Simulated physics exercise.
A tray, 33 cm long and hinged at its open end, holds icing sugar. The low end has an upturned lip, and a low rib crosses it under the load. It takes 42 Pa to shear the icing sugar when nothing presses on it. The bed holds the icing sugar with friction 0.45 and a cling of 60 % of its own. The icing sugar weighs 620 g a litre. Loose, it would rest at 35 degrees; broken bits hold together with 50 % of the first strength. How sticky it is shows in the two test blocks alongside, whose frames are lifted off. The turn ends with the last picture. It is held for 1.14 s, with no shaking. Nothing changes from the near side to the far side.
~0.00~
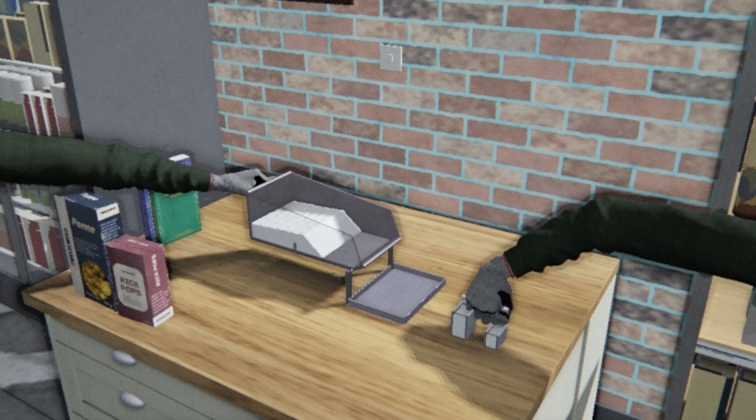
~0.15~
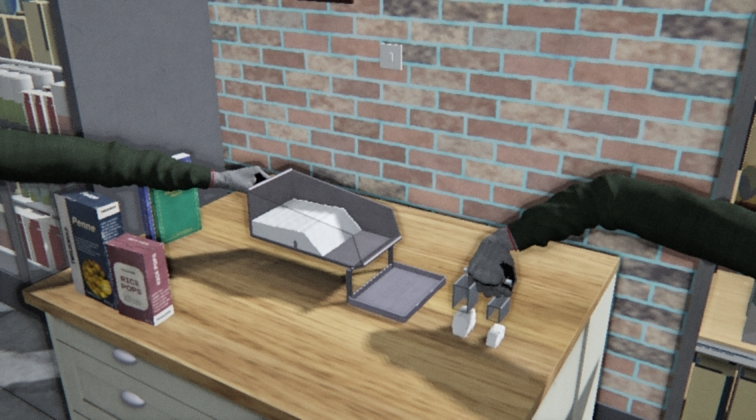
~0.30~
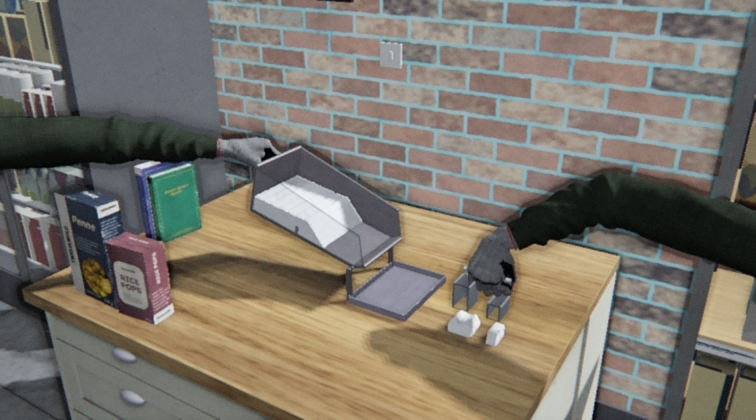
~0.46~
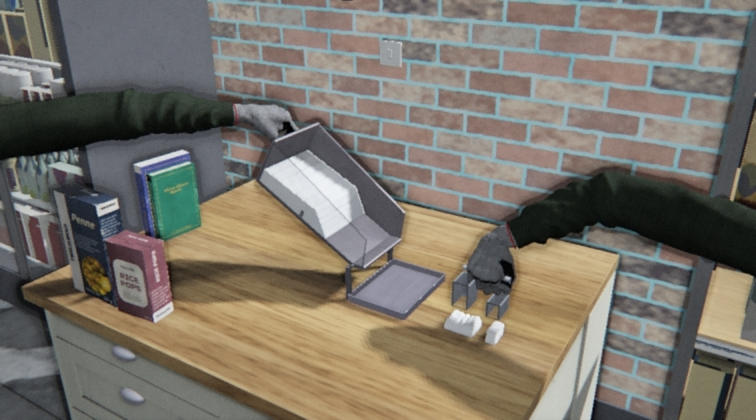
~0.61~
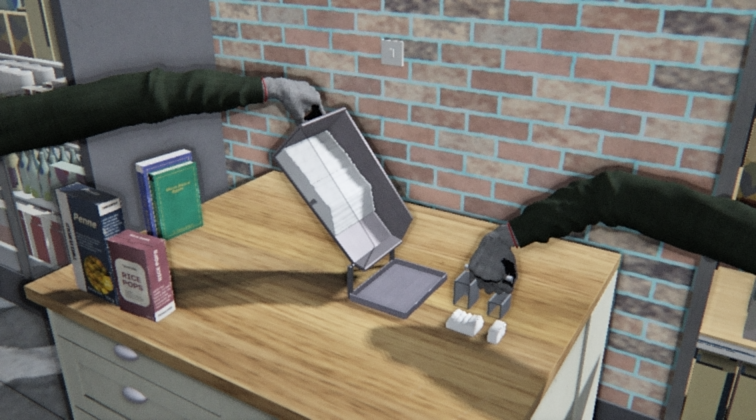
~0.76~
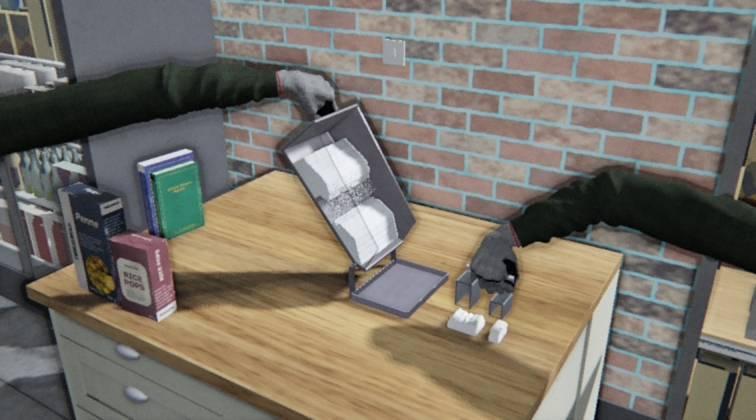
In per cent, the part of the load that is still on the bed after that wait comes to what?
It comes to some 24 %.
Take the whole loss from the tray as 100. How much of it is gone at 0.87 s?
About 30 %.
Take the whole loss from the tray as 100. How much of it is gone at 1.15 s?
About 90 %.
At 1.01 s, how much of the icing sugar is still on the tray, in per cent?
Near 55 %.
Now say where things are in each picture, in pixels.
The first frame shows top of the high end at (249, 193), tilt 0 degrees; foremost bit of the icing sugar at (321, 257); block heights 5.8 cm, 3.2 cm (left to right).
The second frame shows top of the high end at (250, 191), tilt 1 degrees; foremost bit of the icing sugar at (321, 254); block heights 5.2 cm, 3.1 cm (left to right).
The third frame shows top of the high end at (258, 167), tilt 14 degrees; foremost bit of the icing sugar at (322, 246); block heights 3.6 cm, 3.1 cm (left to right).
The fourth frame shows top of the high end at (276, 143), tilt 29 degrees; foremost bit of the icing sugar at (325, 238); block heights 2.8 cm, 3.1 cm (left to right).
The fifth frame shows top of the high end at (303, 128), tilt 45 degrees; foremost bit of the icing sugar at (336, 233); block heights 2.8 cm, 3.1 cm (left to right).
The sixth frame shows top of the high end at (315, 125), tilt 51 degrees; foremost bit of the icing sugar at (362, 263); block heights 2.8 cm, 3.1 cm (left to right).
After 0.87 s, the tilt is 51 degrees and 81 % is on the bed.
After 1.01 s, the tilt is 51 degrees and 54 % is on the bed.
After 1.15 s, the tilt is 51 degrees and 33 % is on the bed.
After 1.29 s, the tilt is 51 degrees and 25 % is on the bed.
After 1.86 s, the tilt is 51 degrees and 24 % is on the bed.
